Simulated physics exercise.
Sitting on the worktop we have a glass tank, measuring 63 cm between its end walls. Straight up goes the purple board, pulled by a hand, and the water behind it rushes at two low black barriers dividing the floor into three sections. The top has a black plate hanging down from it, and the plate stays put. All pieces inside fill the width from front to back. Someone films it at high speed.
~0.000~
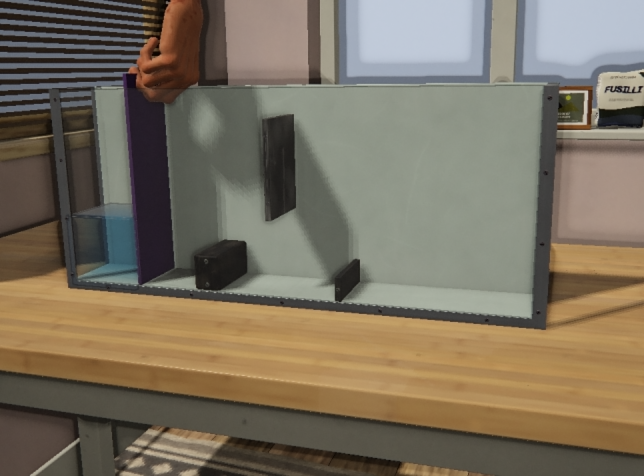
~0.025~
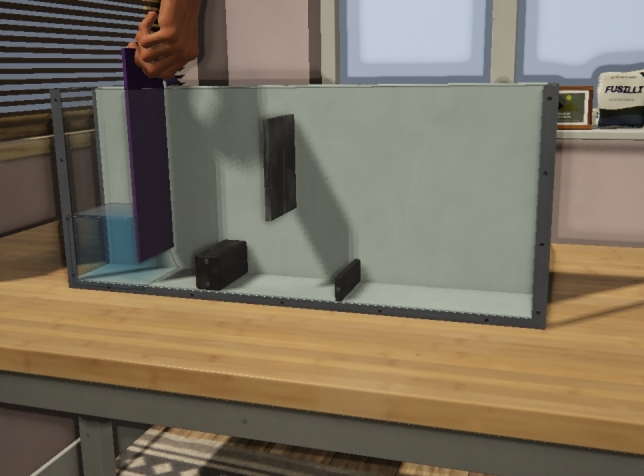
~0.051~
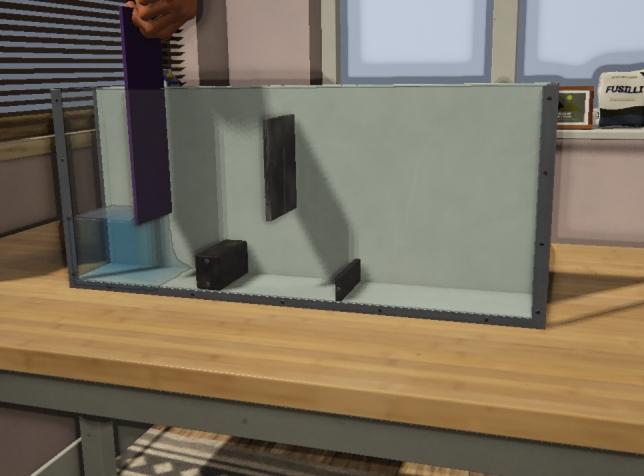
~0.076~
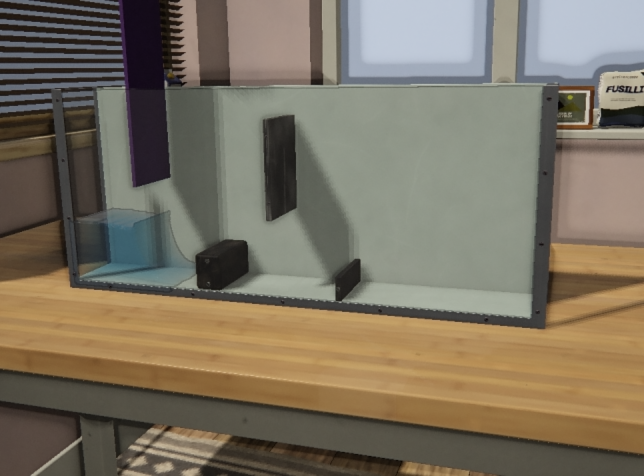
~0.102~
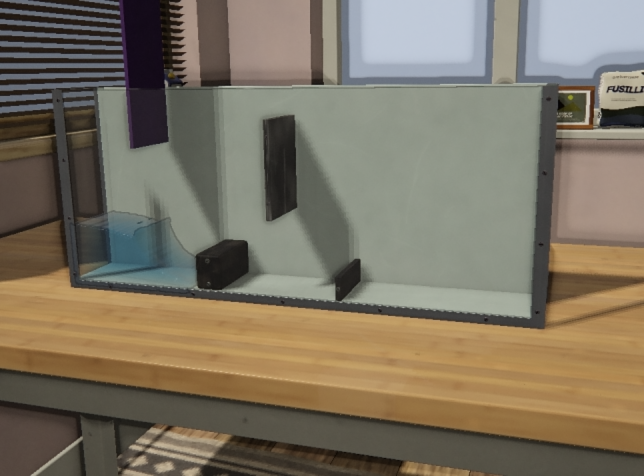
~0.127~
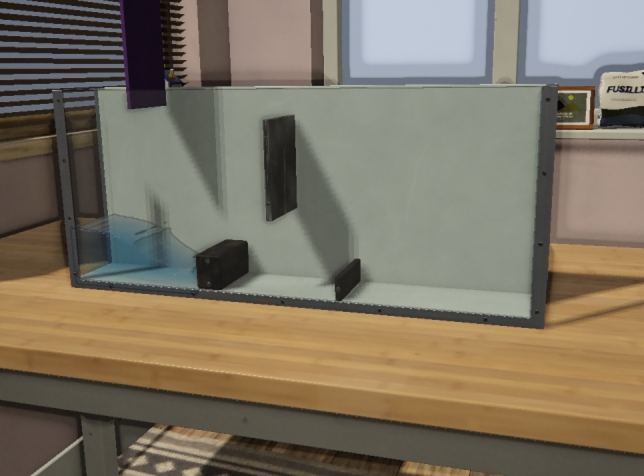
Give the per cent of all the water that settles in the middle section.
Close to 18 per cent.
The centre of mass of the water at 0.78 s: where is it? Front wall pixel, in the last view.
Centre of mass, front wall: Approx. (150, 271).
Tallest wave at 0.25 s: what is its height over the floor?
Roughly 17.0 cm up.
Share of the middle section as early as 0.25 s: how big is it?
Roughly 0 per cent of the liquid is there.
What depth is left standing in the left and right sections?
Depths in order: 4.0 cm, then 0.0 cm.
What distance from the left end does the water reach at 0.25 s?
About 20 cm.
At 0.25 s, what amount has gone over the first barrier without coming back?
At that moment, around 0 percent.
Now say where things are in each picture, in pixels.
In the first frame, level at the left end (77, 216); front at (137, 283); board bottom (140, 284); the first barrier (broad) has its top at (206, 257); the second barrier (thin) has its top at (338, 279).
In the second frame, level at the left end (77, 216); front at (145, 284); board bottom (138, 261).
In the third frame, level at the left end (78, 218); front at (157, 284); board bottom (136, 224).
In the fourth frame, level at the left end (79, 222); front at (172, 285); board bottom (134, 186).
In the fifth frame, level at the left end (80, 225); front at (189, 287); board bottom (131, 147).
In the sixth frame, level at the left end (81, 228); front at (196, 287); the board is clear.
After 0.25 s 0 per cent is beyond the first barrier and 0 beyond the second.
After 0.44 s 14 per cent is beyond the first barrier and 0 beyond the second.
After 0.78 s 15 per cent is beyond the first barrier and 0 beyond the second.
In the end the left section holds 81, the middle 19 and the right 0 per cent.
